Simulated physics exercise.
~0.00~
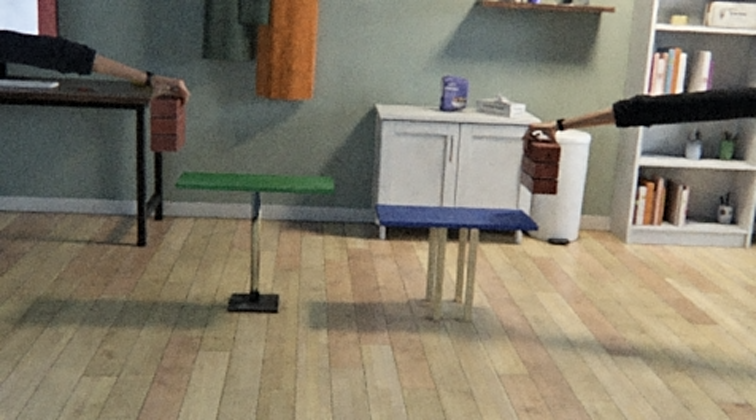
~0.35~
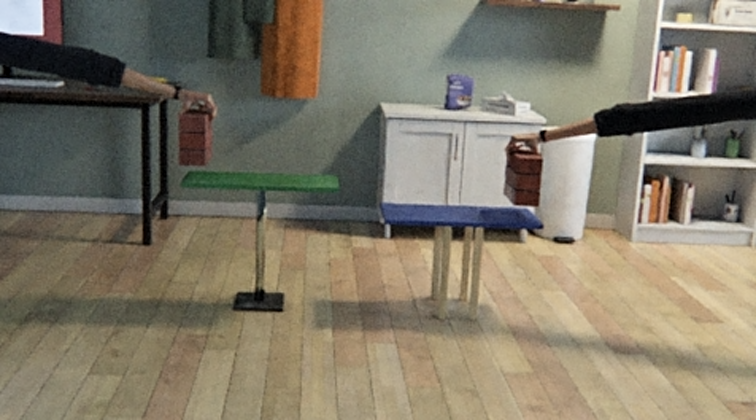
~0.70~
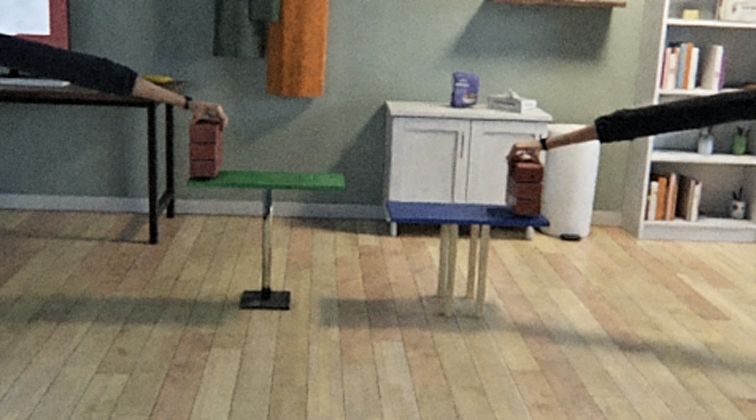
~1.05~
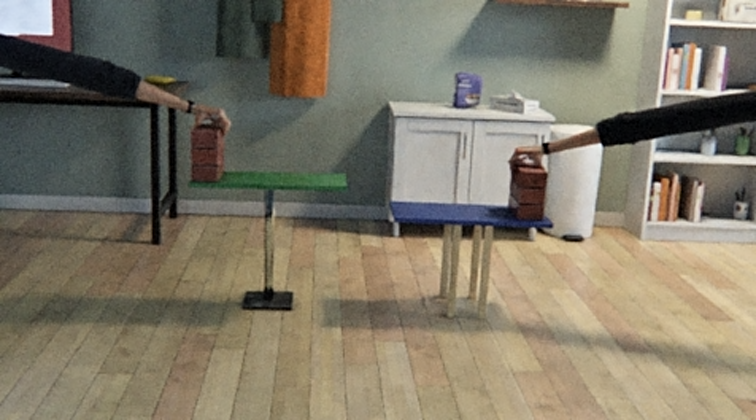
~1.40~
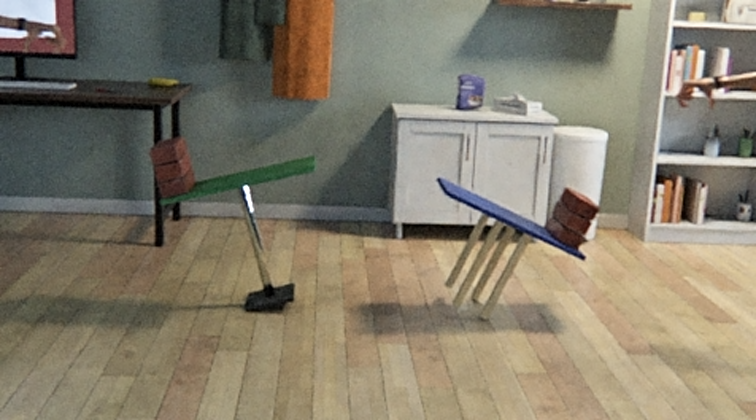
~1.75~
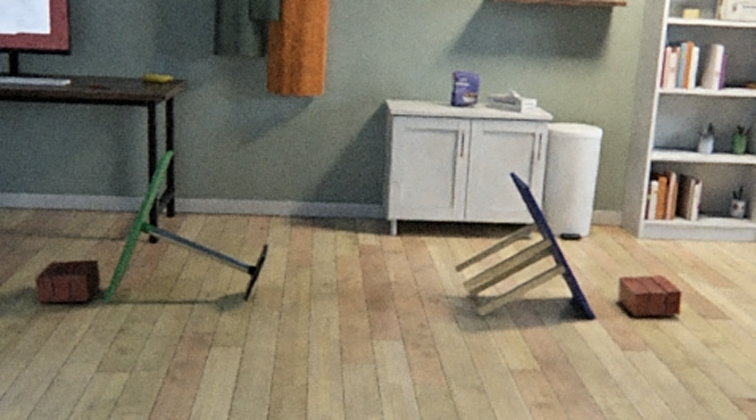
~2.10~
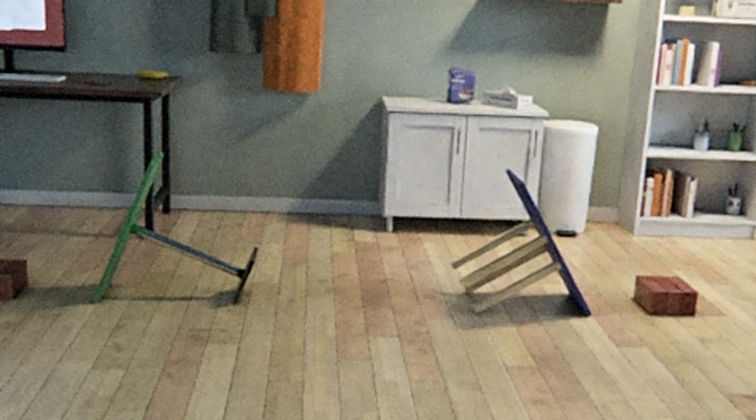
Two hands set brick stacks on the green and blue stands, and both topple outward.
